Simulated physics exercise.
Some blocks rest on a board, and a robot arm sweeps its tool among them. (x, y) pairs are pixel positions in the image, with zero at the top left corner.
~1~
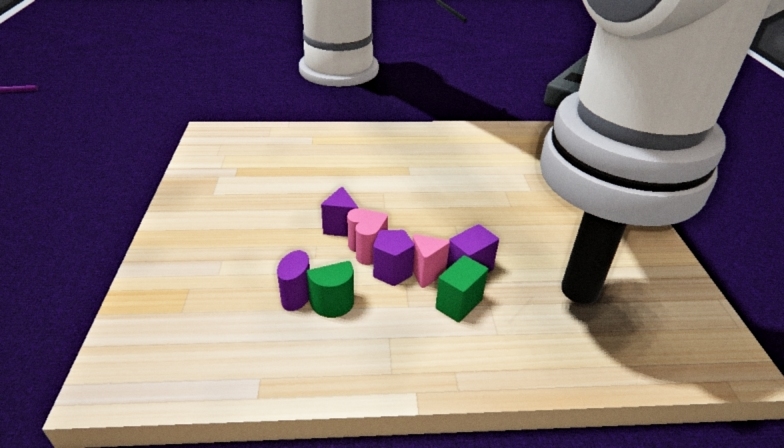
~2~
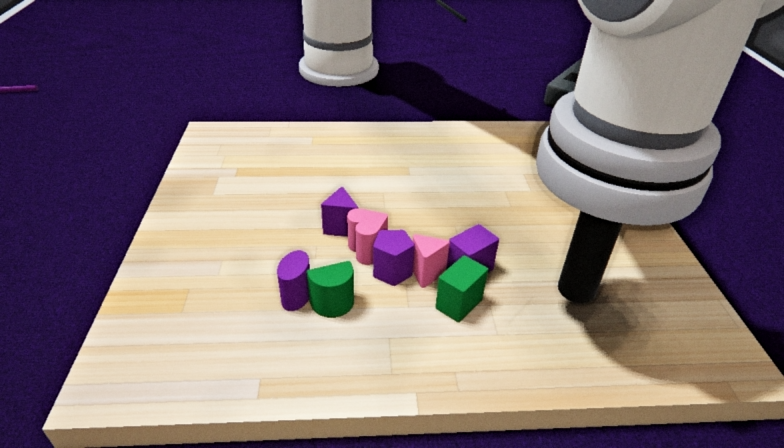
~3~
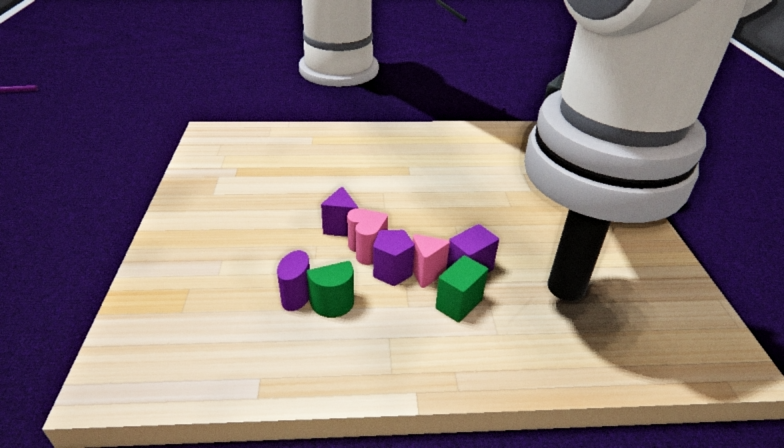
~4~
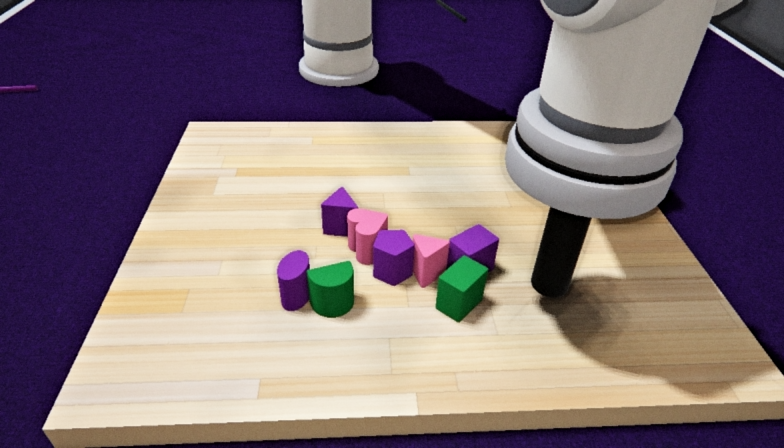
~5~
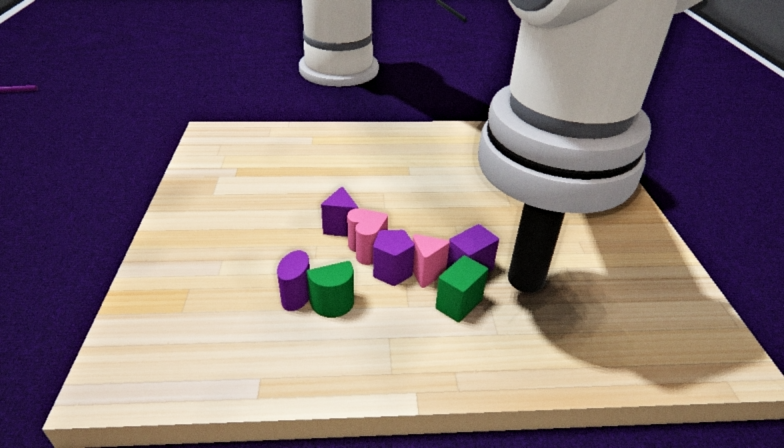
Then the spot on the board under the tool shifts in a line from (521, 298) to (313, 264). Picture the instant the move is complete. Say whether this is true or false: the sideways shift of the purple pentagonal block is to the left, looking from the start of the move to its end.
It is true.
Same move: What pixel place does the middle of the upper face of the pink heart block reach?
It will end up at (342, 214).
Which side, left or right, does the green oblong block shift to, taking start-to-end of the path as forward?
Shifts left.
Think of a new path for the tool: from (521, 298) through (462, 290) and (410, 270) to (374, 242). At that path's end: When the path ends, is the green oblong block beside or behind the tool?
Answer: Yes.
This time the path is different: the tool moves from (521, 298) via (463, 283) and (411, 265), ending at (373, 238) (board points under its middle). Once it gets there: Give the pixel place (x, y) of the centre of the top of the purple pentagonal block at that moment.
For the centre of its top, I'd go with (366, 239).
The first path, step by step. One third of the way, tool (452, 270); pink triangular piece (427, 241), turned 20° anticlockwise; green oblong block (428, 277), turned 50° anticlockwise; purple oblong block (465, 233), turned 40° clockwise.
Two thirds of the way, tool (380, 259); pink heart block (349, 219), turned 65° clockwise; purple pentagonal block (341, 241); pink triangular piece (386, 225), turned 60° clockwise; green oblong block (415, 275), turned 105° anticlockwise; purple oblong block (465, 233), turned 45° clockwise.
At the end, tool (312, 248); pink heart block (342, 214), turned 95° clockwise; purple pentagonal block (273, 235); pink triangular piece (386, 225), turned 60° clockwise; green oblong block (415, 275), turned 105° anticlockwise; purple oblong block (465, 233), turned 45° clockwise.
